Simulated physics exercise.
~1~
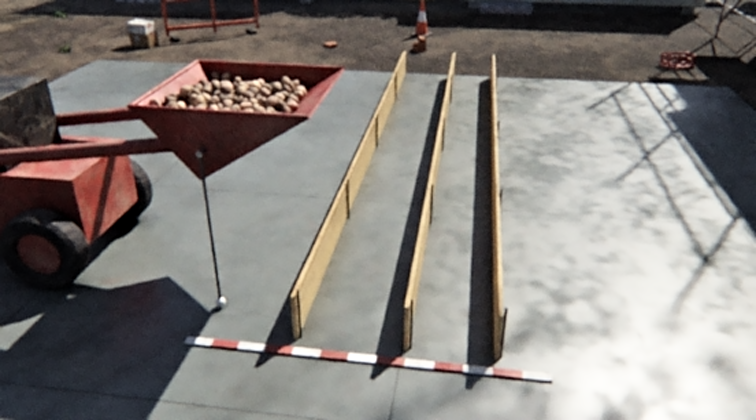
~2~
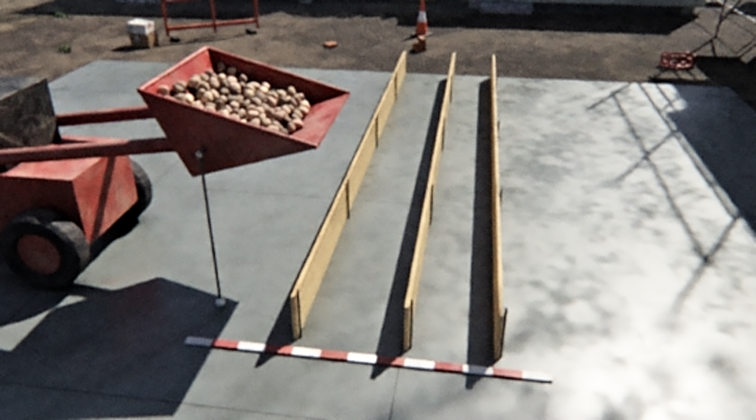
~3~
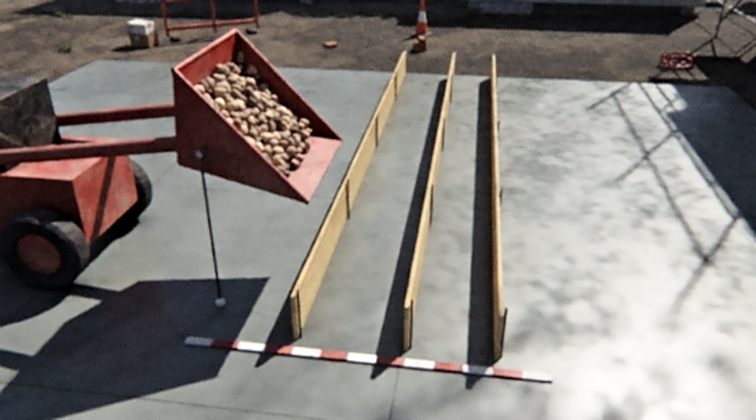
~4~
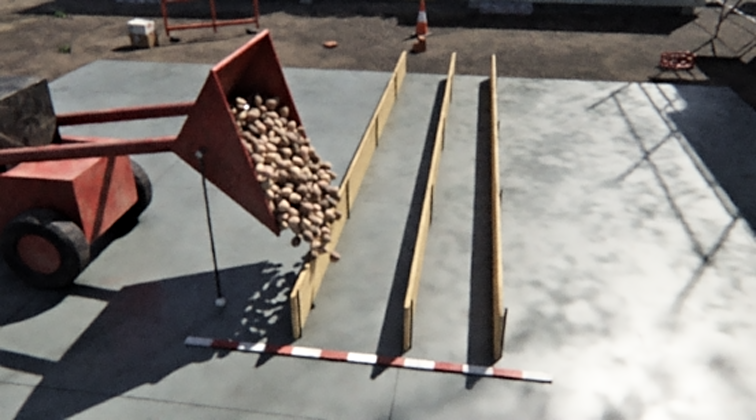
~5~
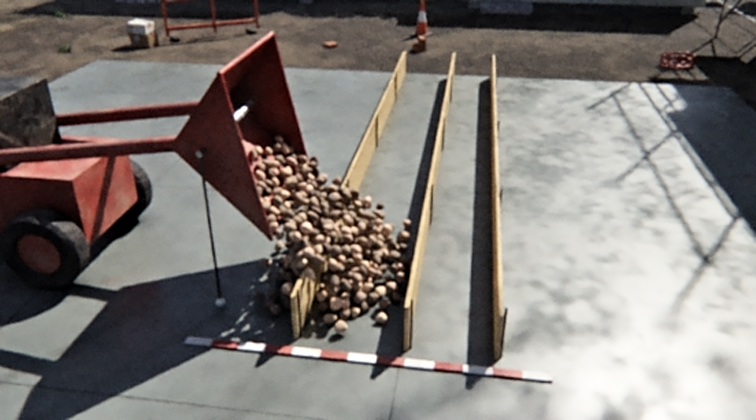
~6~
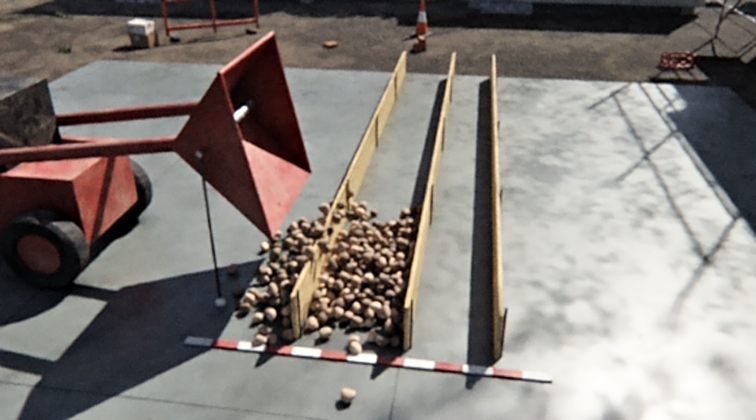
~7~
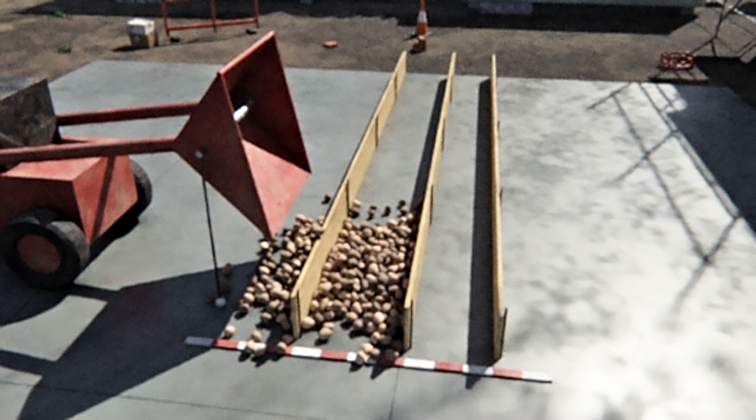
The clip opens on a red loader at the left, its raised bucket heaped with smooth, rounded stones beside three long wooden planks standing on a grey concrete floor. The bucket tips forward to the right, slowly at first, and the stones shift toward its lower lip. They begin spilling over the edge, then pour down in a thick stream across the nearest plank. The bucket stops, steeply tilted, and empties completely. The stones spread and settle on both sides of the left plank, with most lying between it and the middle one, while the right-hand bay stays empty.
